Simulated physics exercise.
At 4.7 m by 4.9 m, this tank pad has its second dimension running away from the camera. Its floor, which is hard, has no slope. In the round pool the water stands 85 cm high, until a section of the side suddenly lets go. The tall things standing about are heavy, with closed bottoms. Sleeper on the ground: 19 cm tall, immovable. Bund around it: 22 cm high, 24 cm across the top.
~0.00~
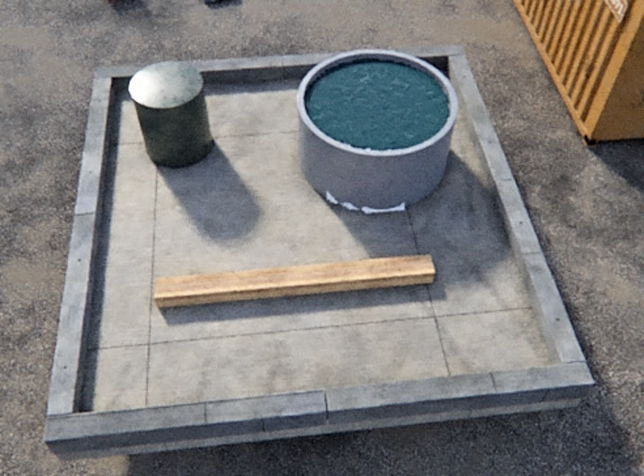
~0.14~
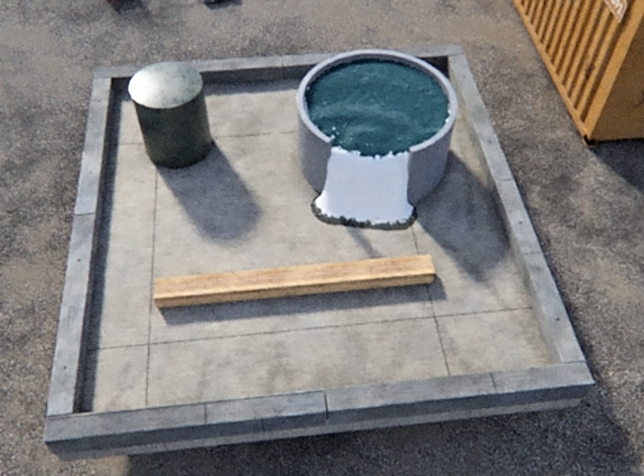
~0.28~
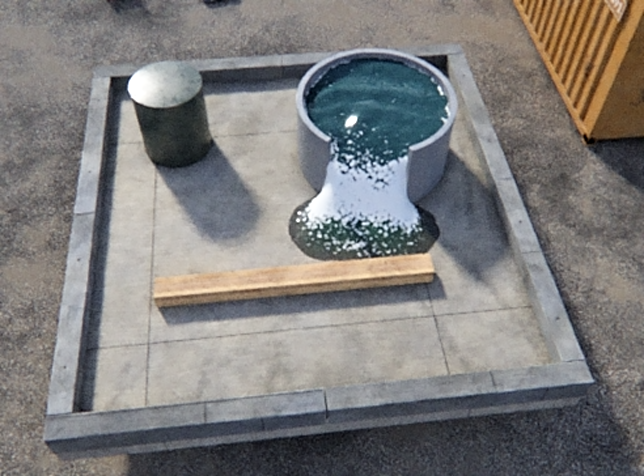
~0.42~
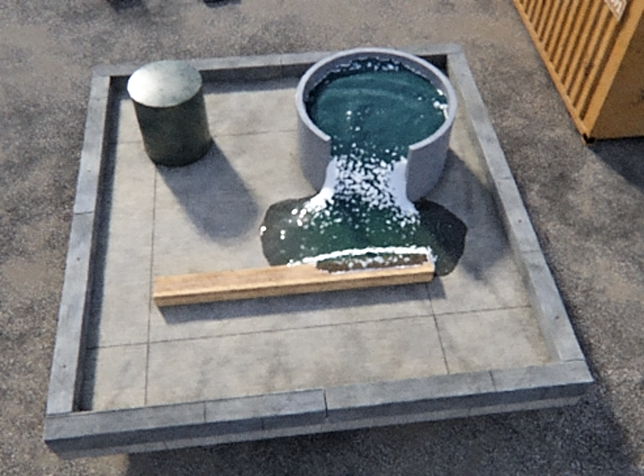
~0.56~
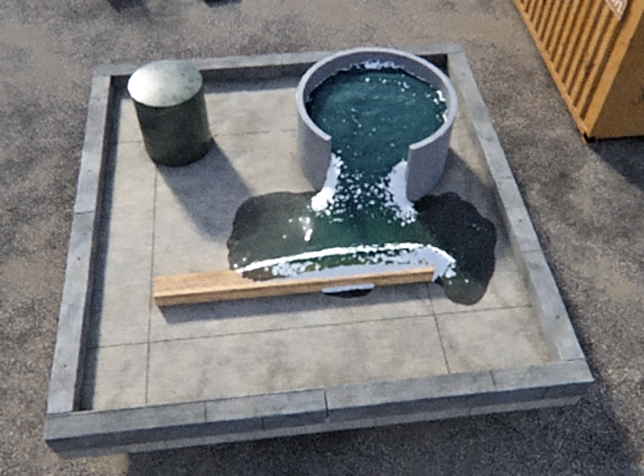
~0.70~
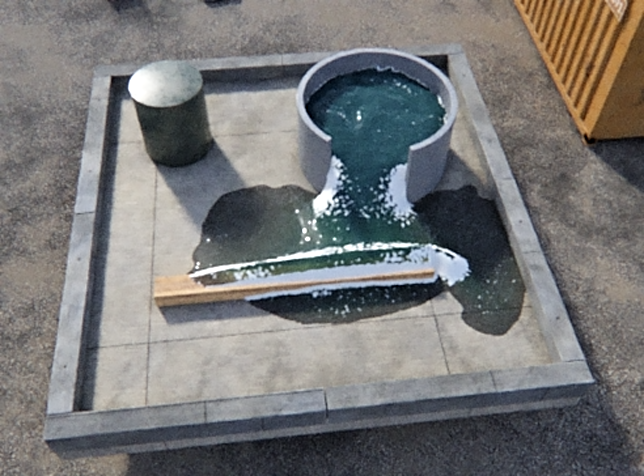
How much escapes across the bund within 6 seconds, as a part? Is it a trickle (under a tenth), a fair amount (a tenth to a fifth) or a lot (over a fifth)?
My guess is very little, short of one tenth of it.
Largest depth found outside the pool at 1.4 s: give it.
Depth: Approx. 35 cm.
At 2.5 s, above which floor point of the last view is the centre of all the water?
Centre: Approx. (327, 241) px.
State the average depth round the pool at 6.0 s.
About 8 cm.
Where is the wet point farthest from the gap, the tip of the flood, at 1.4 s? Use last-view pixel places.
I'd put it near pixel (86, 369) of the last picture.
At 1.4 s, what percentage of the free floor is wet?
Around 55 per cent.
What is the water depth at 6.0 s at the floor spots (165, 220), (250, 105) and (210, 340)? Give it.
The depths come out at 10, 3 and 13 centimetres, in the order listed.
After 1.1 s water covers 35 % of the floor and is deepest (40 cm) near (346, 210); 0 % is over the wall.
After 1.4 s water covers 45 % of the floor and is deepest (35 cm) near (346, 210); 0 % is over the wall.
After 2.5 s water covers 60 % of the floor and is deepest (28 cm) near (555, 371); 3 % is over the wall.
After 4.0 s water covers 70 % of the floor and is deepest (23 cm) near (116, 89); 4 % is over the wall.
After 6.0 s water covers 80 % of the floor and is deepest (18 cm) near (143, 318); 4 % is over the wall.
